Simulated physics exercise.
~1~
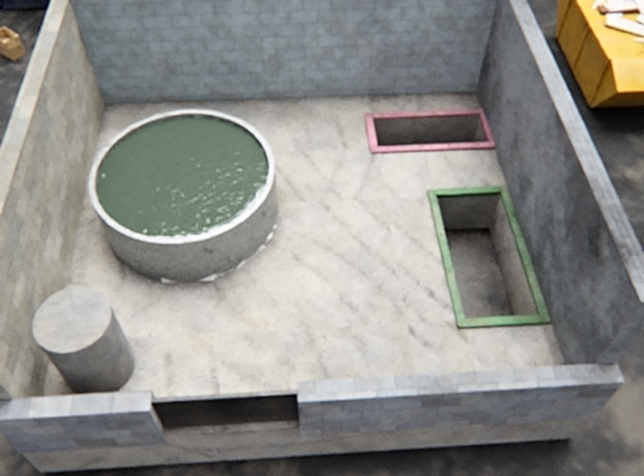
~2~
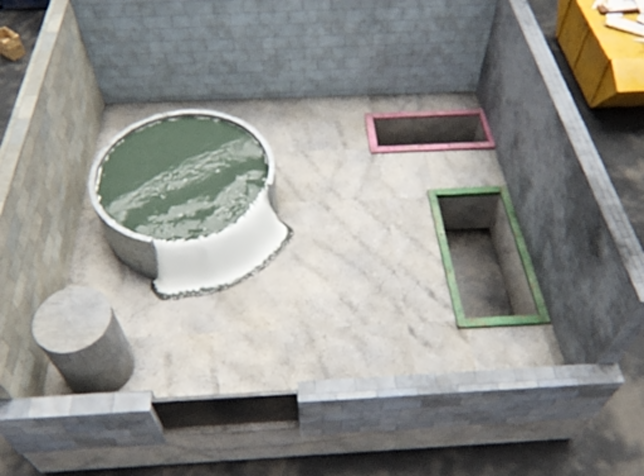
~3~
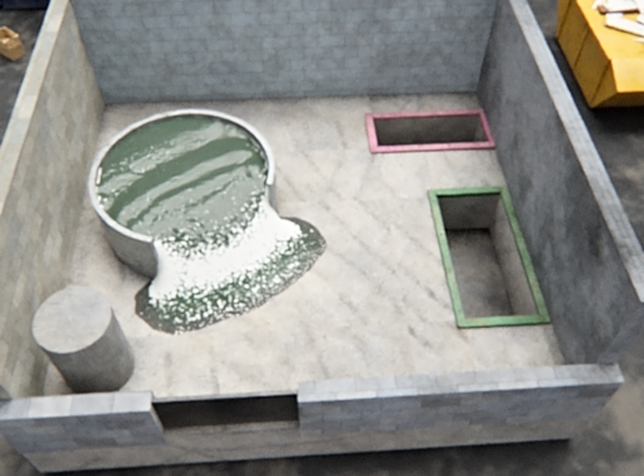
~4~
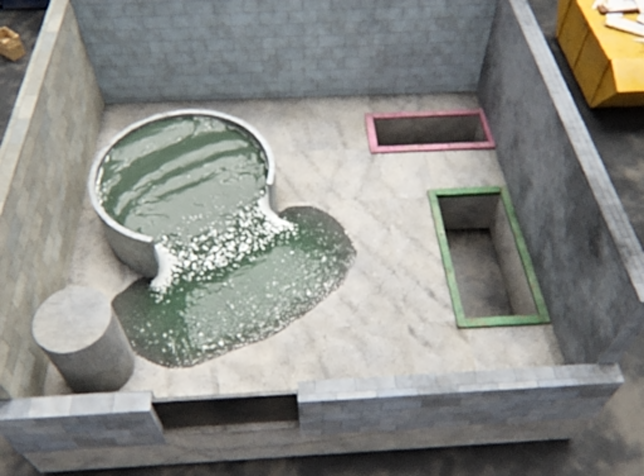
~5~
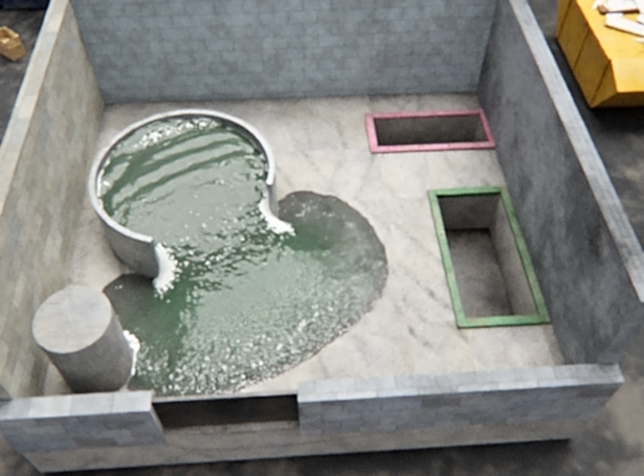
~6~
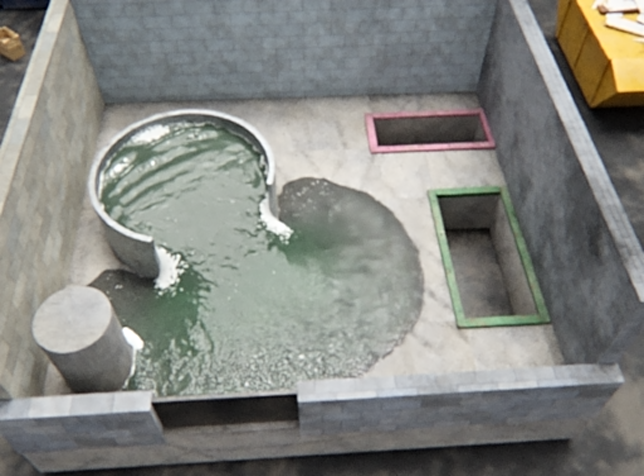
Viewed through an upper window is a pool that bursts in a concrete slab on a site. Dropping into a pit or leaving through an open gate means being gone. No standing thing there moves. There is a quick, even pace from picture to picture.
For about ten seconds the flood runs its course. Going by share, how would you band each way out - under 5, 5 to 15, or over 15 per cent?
One by one: The gate fails to reach five per cent. The green pit passes fifteen per cent. The pink pit fails to reach five per cent.
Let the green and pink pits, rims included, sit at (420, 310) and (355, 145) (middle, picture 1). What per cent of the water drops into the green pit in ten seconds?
Share for the green pit: 60 percent.
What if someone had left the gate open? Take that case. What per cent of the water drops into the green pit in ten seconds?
In per cent: Green 35.
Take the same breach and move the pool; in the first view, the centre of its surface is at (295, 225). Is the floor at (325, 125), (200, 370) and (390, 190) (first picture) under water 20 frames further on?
Outcome, in sequence: Unwetted, wetted, unwetted.
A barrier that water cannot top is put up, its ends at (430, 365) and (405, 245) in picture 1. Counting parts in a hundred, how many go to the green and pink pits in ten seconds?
Estimated shares: Green 25 percent, pink 12 percent.
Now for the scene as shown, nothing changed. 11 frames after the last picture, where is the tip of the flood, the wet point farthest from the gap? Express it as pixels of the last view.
I'd go with roughly (574, 392).
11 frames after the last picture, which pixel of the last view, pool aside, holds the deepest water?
I'd point to about (560, 393).
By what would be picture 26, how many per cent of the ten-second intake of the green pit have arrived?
Near 35 in a hundred.
A moment on, water covers 45 % of the floor; the gate 0 %, the green pit 1 %, the pink pit 0 %.
Next, water covers 50 % of the floor; the gate 0 %, the green pit 4 %, the pink pit 0 %.
Then, water covers 55 % of the floor; the gate 0 %, the green pit 19 %, the pink pit 0 %.
Later, water covers 70 % of the floor; the gate 0 %, the green pit 39 %, the pink pit 1 %.
In the end, water covers 95 % of the floor; the gate 0 %, the green pit 52 %, the pink pit 3 %.
